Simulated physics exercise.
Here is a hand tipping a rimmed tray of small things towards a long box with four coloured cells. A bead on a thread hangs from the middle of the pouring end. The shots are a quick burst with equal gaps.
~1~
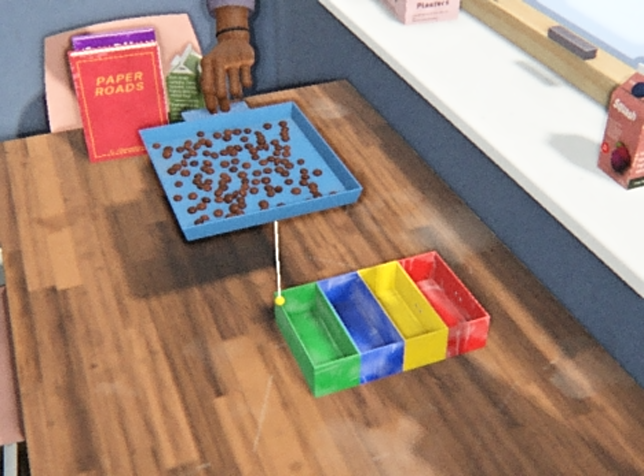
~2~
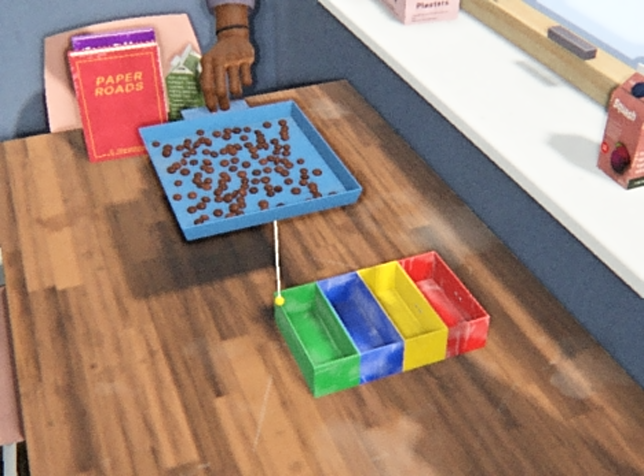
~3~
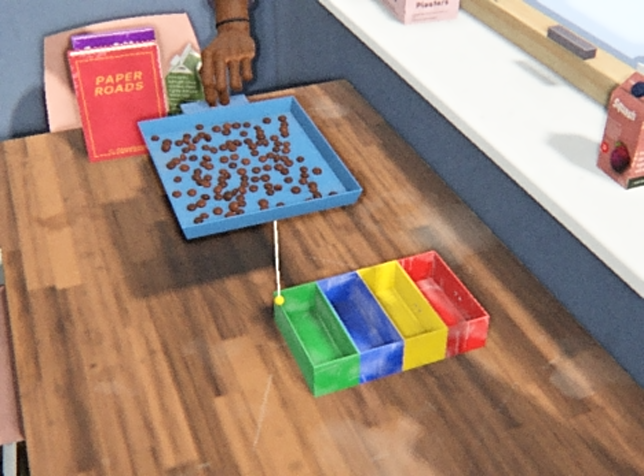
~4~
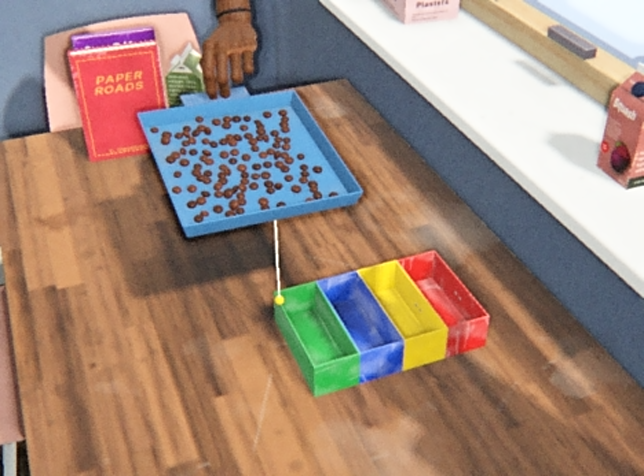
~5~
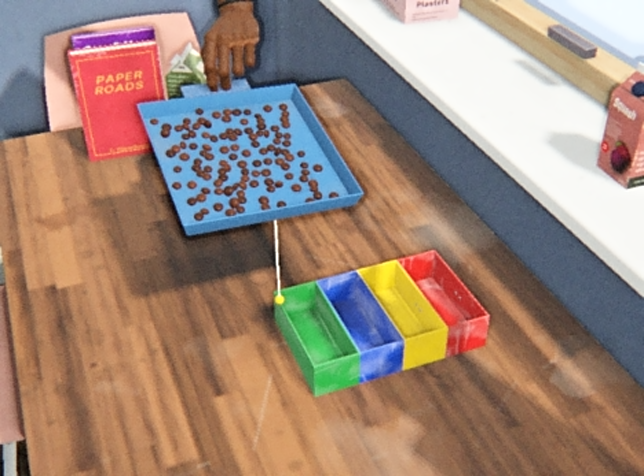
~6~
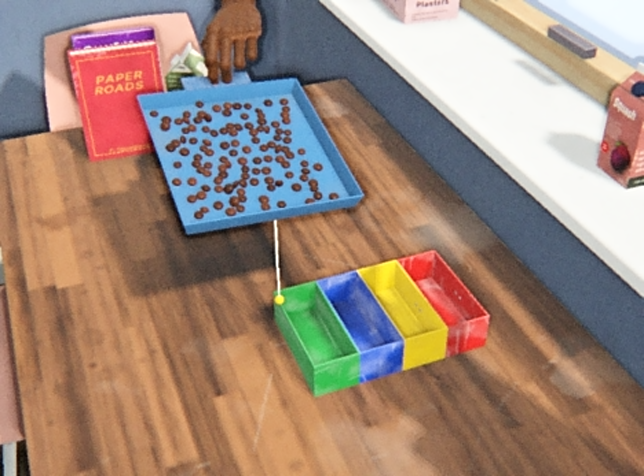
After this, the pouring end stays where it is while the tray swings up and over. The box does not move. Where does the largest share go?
Fullest: The blue cell.
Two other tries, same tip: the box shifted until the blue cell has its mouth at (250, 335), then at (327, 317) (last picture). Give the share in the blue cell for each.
First some 0, then 40 per cent.
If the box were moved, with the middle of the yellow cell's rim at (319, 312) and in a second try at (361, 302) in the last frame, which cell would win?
One: Red. Two: The yellow cell.
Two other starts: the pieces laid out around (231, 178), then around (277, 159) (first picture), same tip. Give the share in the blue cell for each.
In turn 60 and 70 in a hundred.
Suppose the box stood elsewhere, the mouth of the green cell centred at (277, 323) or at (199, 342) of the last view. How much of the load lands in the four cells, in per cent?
In turn 100 and 60 in a hundred.
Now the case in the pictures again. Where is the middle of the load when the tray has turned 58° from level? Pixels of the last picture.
At about (299, 189).
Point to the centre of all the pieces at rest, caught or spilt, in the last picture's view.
Near (352, 338).
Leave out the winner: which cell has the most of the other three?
Second comes the cell in green.
Just after the last frame, tray tipped steeply; every one on the tray.
A moment on, tray tipped right over; roughly a quarter on the tray; roughly a third in the blue cell; roughly a quarter in the green cell; just a few in the yellow cell; roughly a quarter falling or outside the box.
Further on, tray tipped past a quarter turn; roughly two thirds in the blue cell; roughly a third in the green cell; just a few in the yellow cell; about a tenth falling or outside the box.
When it is over, tray tipped past a quarter turn; roughly two thirds in the blue cell; roughly a third in the green cell; just a few in the yellow cell; not one in the red cell; about a tenth outside the box.
